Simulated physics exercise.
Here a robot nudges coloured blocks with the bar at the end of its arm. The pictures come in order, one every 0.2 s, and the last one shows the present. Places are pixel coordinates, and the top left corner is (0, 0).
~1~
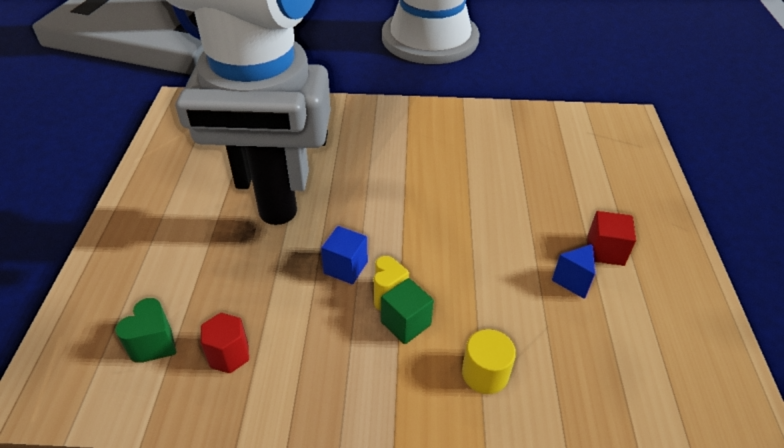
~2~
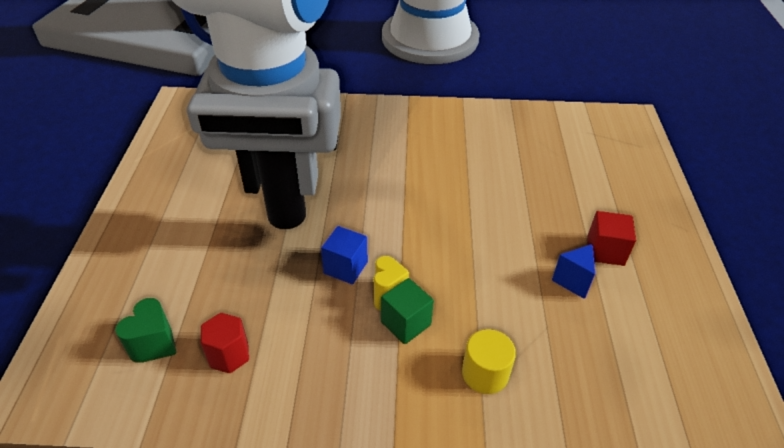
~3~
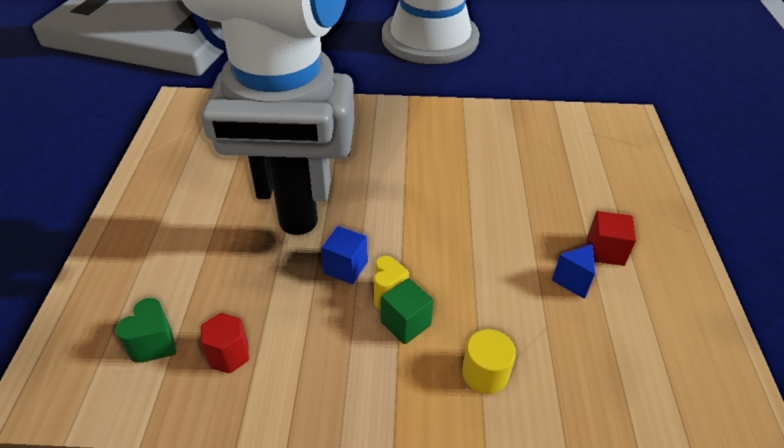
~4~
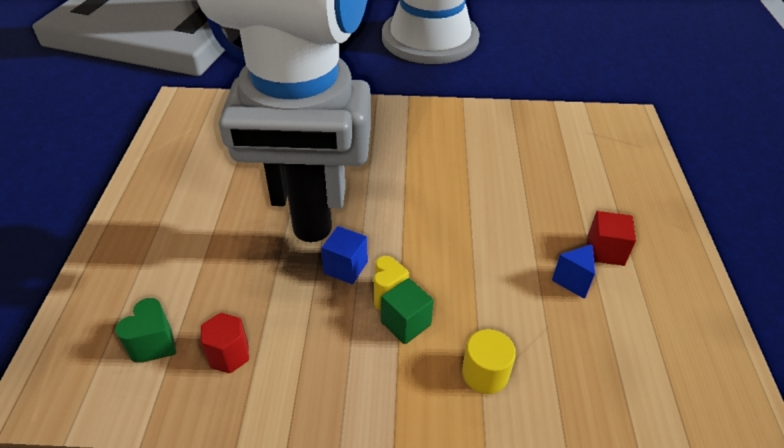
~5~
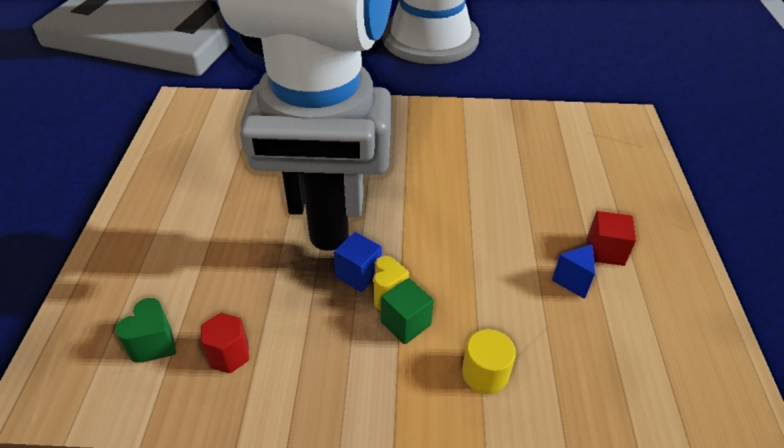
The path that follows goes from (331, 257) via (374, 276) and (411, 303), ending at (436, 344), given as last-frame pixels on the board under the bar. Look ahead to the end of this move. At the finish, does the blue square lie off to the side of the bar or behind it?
Final answer: Yes.
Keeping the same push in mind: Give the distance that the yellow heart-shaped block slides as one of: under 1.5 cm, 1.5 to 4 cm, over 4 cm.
Once the path is done, the yellow heart-shaped block lies more than 4 cm from its present place.
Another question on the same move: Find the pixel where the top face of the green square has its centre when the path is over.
That would be at about pixel (436, 356).
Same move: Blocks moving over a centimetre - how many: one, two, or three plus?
My count: 3 or more.
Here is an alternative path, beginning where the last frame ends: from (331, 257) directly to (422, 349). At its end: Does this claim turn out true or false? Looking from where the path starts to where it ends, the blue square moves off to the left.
That is true.
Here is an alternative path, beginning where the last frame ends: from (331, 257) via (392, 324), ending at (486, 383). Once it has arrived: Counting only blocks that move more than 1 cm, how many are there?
Blocks moved: Three or more.
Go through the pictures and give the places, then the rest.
Bar tip (278, 213); block tops, blue square (344, 241); yellow heart-shaped block (389, 270); green square (407, 298); yellow circular block (491, 349), in the first frame.
Bar (287, 218); blocks unchanged, in the second frame.
Bar (299, 223); blocks unchanged, in the third frame.
Bar (313, 230); blocks unchanged, in the fourth frame.
Bar (329, 238); blue square (358, 248); yellow heart-shaped block (389, 270); green square (407, 298); yellow circular block (491, 349), in the fifth frame.
The first path, step by step. One third of the way, bar (374, 256); blue square (409, 262); yellow heart-shaped block (432, 283), turned 30° clockwise; green square (425, 314), turned 50° clockwise.
Two thirds of the way, bar (413, 284); blue square (453, 277), turned 35° anticlockwise; yellow heart-shaped block (476, 300), turned 60° clockwise; green square (428, 317), turned 60° clockwise.
At the end, bar (438, 325); blue square (460, 280), turned 55° anticlockwise; yellow heart-shaped block (484, 303), turned 65° clockwise; green square (436, 356), turned 55° clockwise; yellow circular block in place.
